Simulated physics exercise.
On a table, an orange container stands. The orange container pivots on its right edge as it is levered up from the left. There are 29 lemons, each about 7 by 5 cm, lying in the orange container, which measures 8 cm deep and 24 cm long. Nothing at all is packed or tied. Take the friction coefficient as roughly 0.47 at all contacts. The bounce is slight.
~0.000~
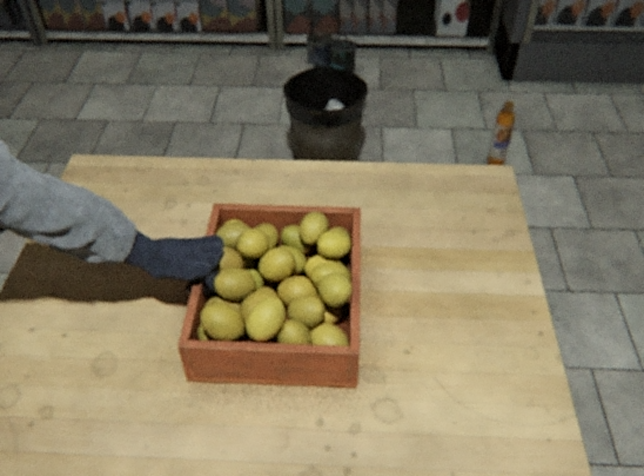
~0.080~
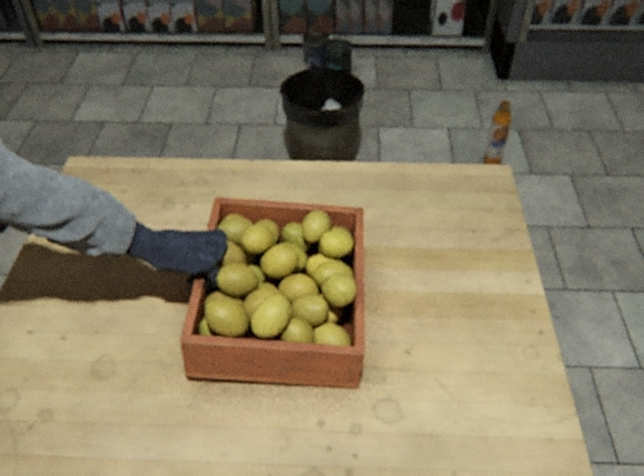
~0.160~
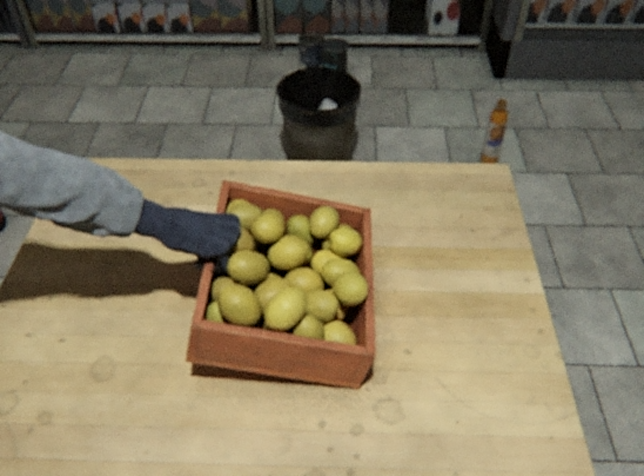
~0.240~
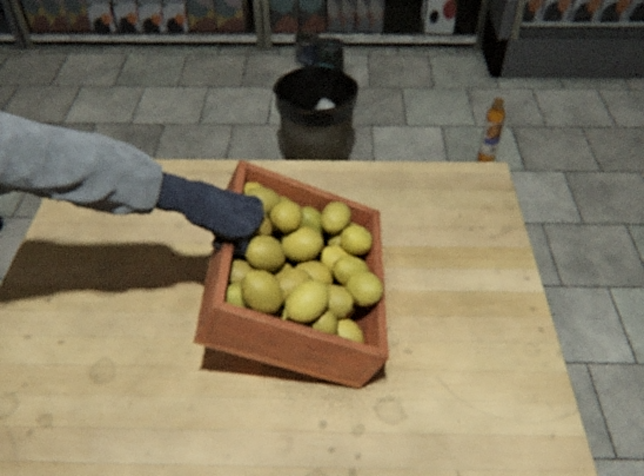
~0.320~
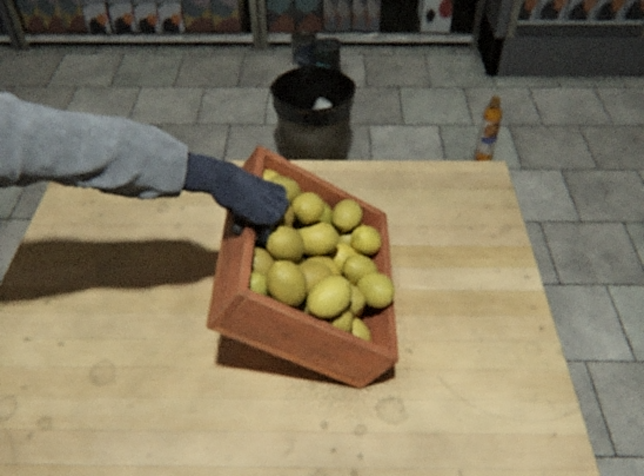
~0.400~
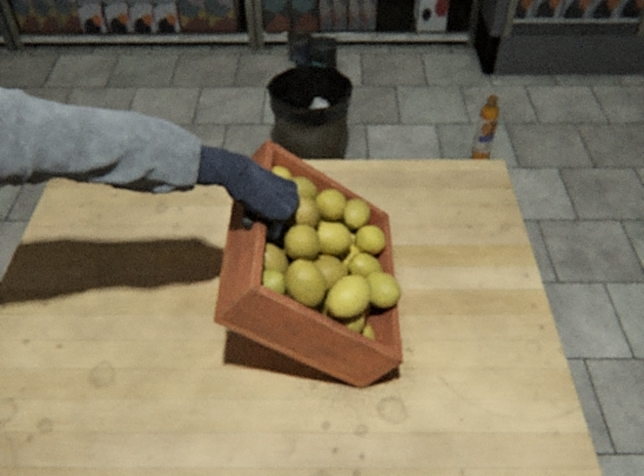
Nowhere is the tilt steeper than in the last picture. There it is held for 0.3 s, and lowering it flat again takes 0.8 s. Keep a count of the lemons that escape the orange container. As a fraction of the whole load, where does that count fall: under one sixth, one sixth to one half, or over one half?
Share lost: Below one sixth.
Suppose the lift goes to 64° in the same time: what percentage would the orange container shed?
Then it's 30 per cent for the orange container.
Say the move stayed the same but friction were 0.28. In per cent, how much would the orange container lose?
Then the orange container sheds 10 per cent of its load.
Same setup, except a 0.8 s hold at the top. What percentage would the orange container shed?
The orange container would shed 10 percent of its load.
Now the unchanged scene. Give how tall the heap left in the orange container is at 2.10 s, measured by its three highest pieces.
I'd say some 11 cm high.
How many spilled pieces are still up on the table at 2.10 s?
Around 1 in all.
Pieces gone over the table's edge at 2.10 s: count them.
Roughly 1.
After 0.67 s, tilt 39°; 0 of 29 out of the orange container.
After 1.01 s, tilt 26°; 2 of 29 out of the orange container.
After 1.49 s, tilt 0°; 2 of 29 out of the orange container.
Outcome (at 2.10 s), 2 of 29 out of the orange container. Asked share, 2 of 29, 7 per cent.
